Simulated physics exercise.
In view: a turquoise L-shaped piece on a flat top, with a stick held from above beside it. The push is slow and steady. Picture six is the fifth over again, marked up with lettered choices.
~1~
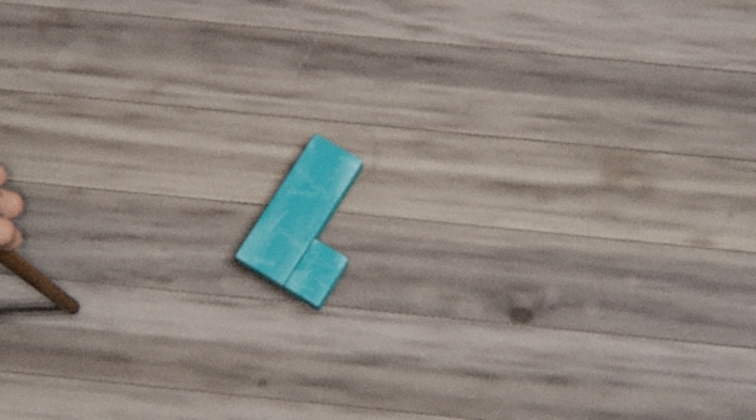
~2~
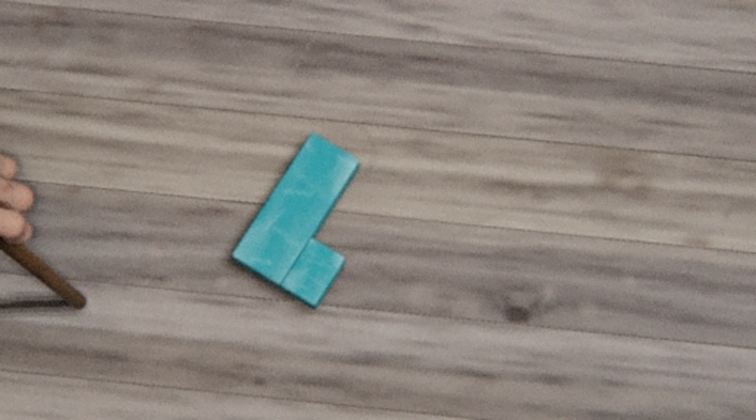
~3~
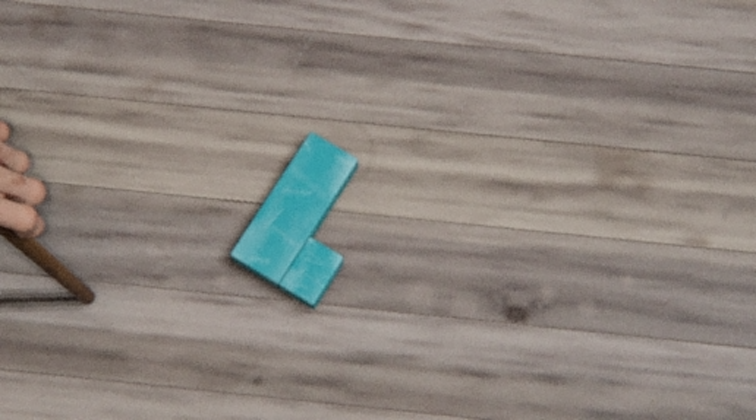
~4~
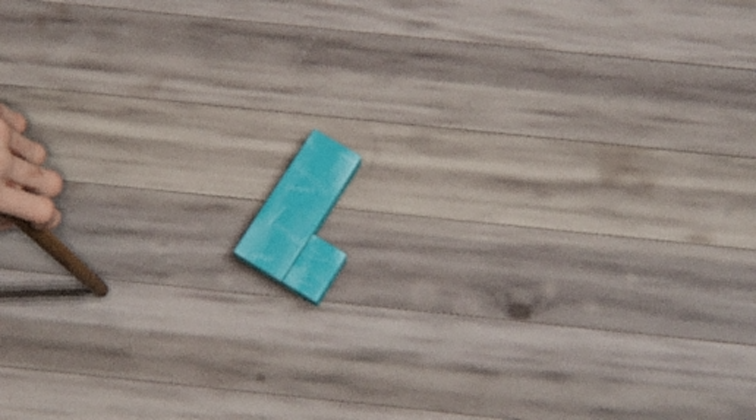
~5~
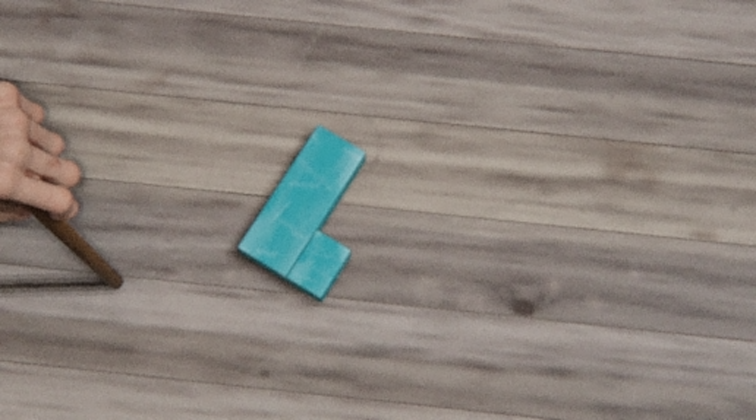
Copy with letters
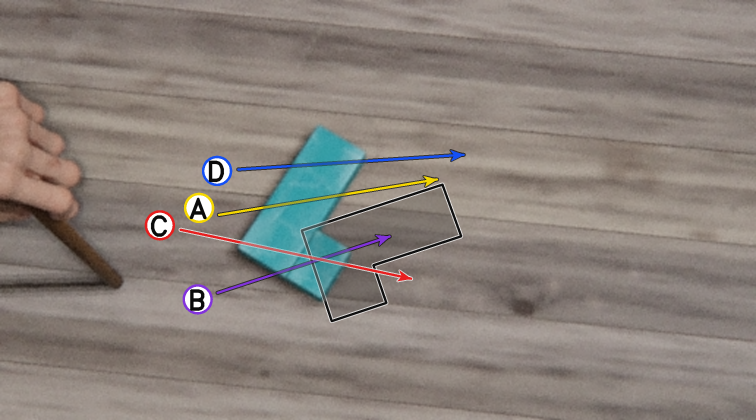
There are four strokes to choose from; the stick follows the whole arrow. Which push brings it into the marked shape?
Take A.
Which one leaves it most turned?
Stroke C.
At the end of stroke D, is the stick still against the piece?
At the end, no.
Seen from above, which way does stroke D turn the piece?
On that stroke, clockwise.
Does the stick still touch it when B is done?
Yes.
On the marked copy, A from (219, 215) to (437, 179); B from (218, 293) to (390, 236); C from (180, 230) to (411, 279); D from (238, 170) to (464, 155).
Taking A. A third of the way, foot of the stick (299, 203), piece (334, 206).
Two thirds of the way, foot of the stick (378, 189), piece (377, 222).
When it is over, foot of the stick (437, 180), piece (384, 228); it fills the outline.
As for the rest, B leaves the piece out of the outline, at (336, 158); C leaves the piece out of the outline, at (369, 201); D leaves the piece out of the outline, at (340, 214).
